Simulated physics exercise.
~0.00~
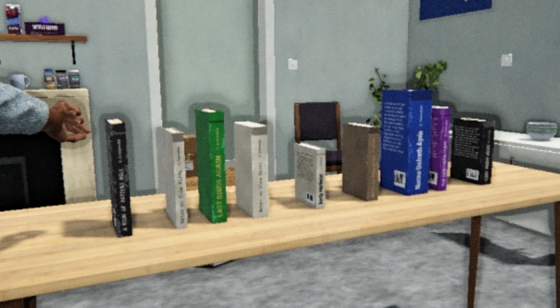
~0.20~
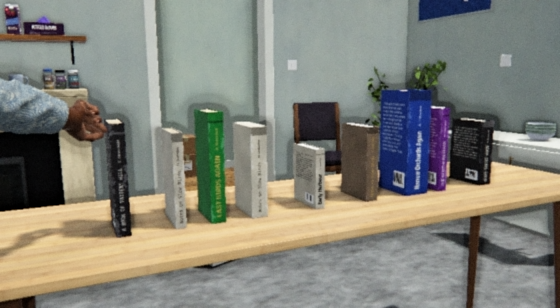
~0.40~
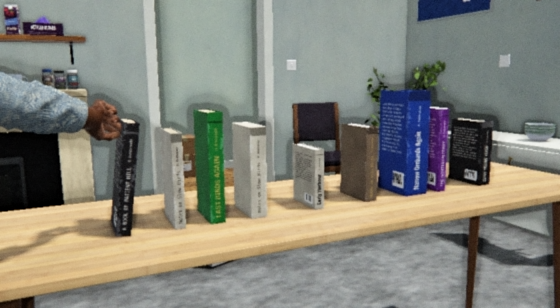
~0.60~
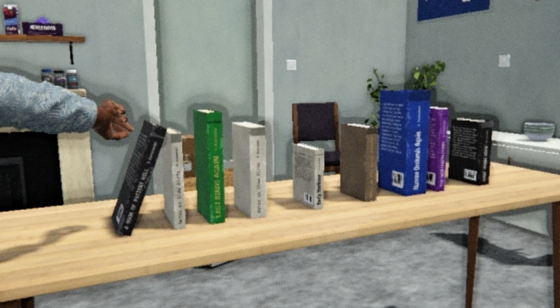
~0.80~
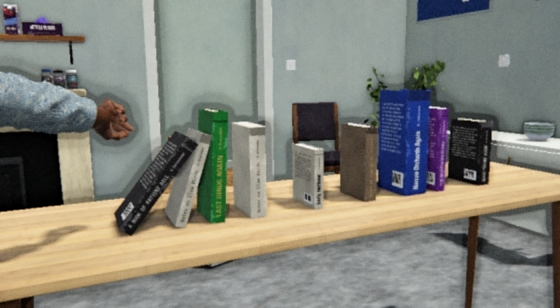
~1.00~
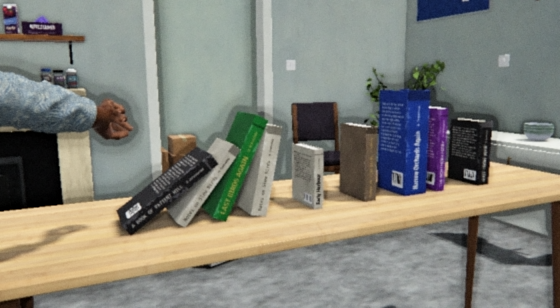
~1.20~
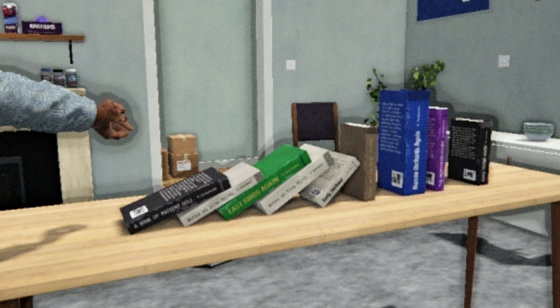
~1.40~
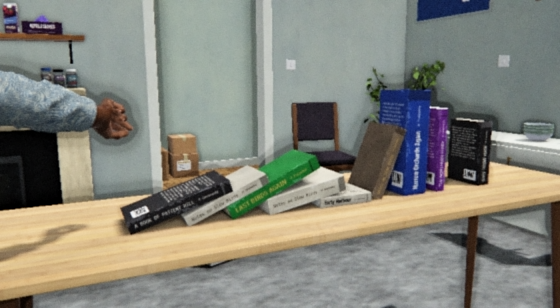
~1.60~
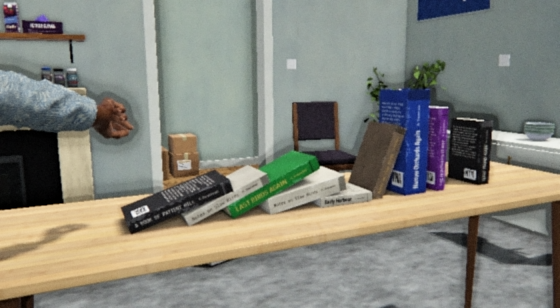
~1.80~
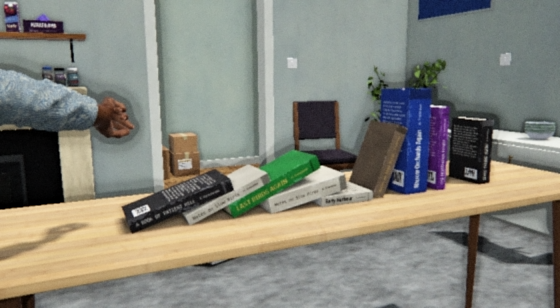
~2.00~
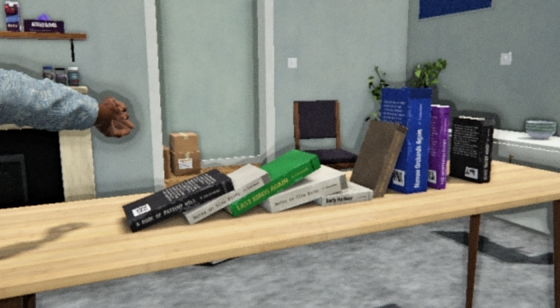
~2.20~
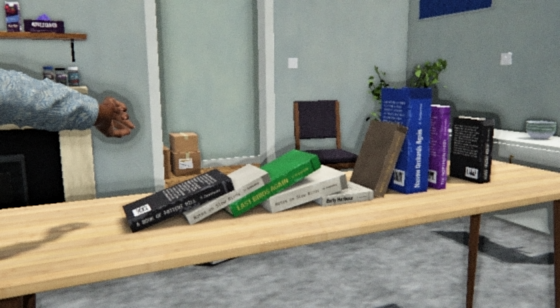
In a grey-walled room with a fireplace at left and plants behind, a slightly swaying view looks across a light wooden table. Nine books stand upright in a row, with a black one at the left, a green one among pale grey ones, then brown, blue, purple and black. A hand at the left tips the first black book rightward. It falls against its grey neighbour, and the green book and further grey ones topple in turn. The brown book tilts onto the blue one and stops. The blue, purple and far black books remain standing beside the slumped, overlapping books.
